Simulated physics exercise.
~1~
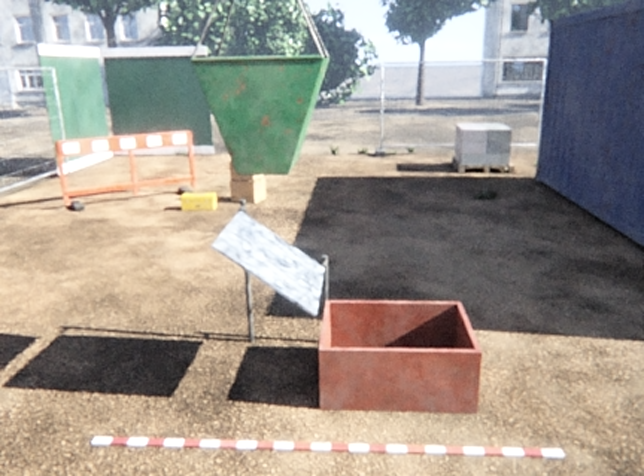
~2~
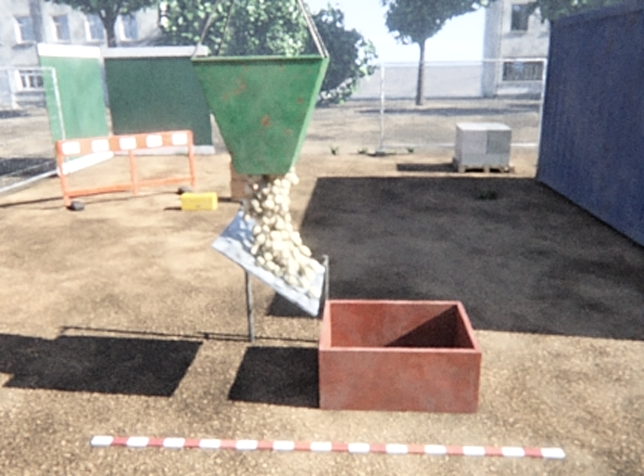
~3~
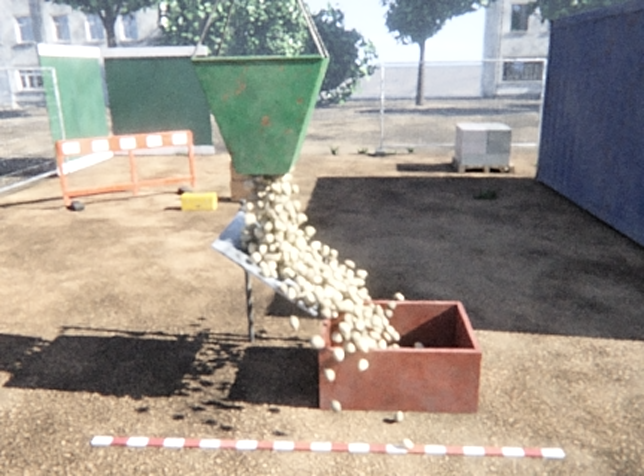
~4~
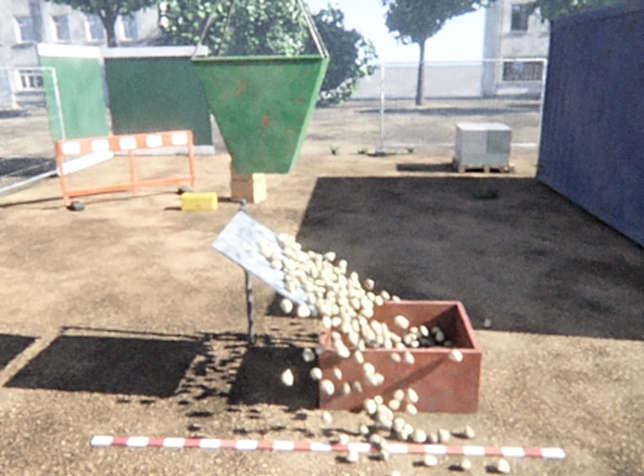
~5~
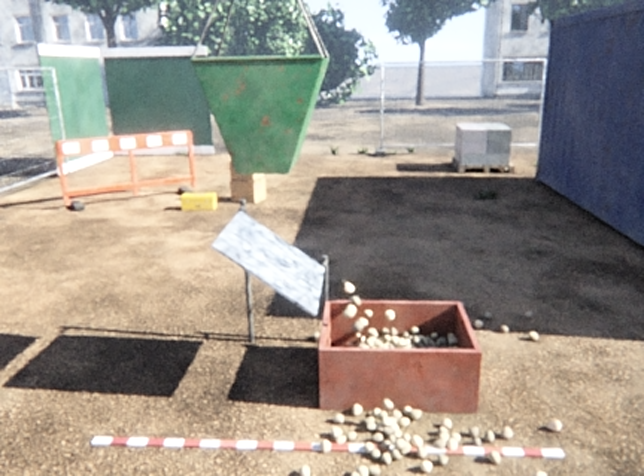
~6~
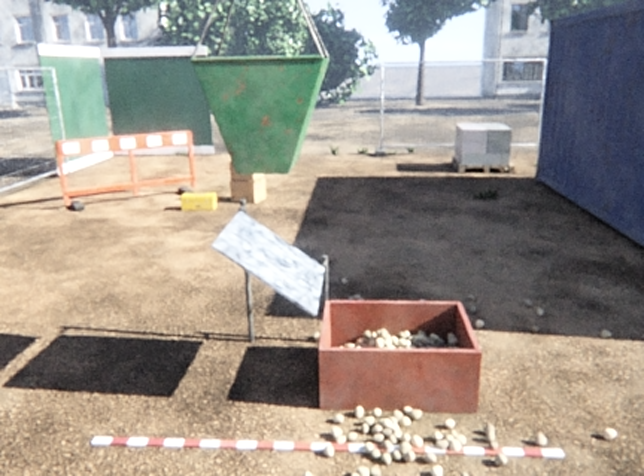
In a sunny dirt yard, a hanging green skip opened underneath and dropped pale rounded stones onto a sloping steel sheet, which sent them rightward into a red bin; most settled inside, while the rest lay scattered on the ground around it.
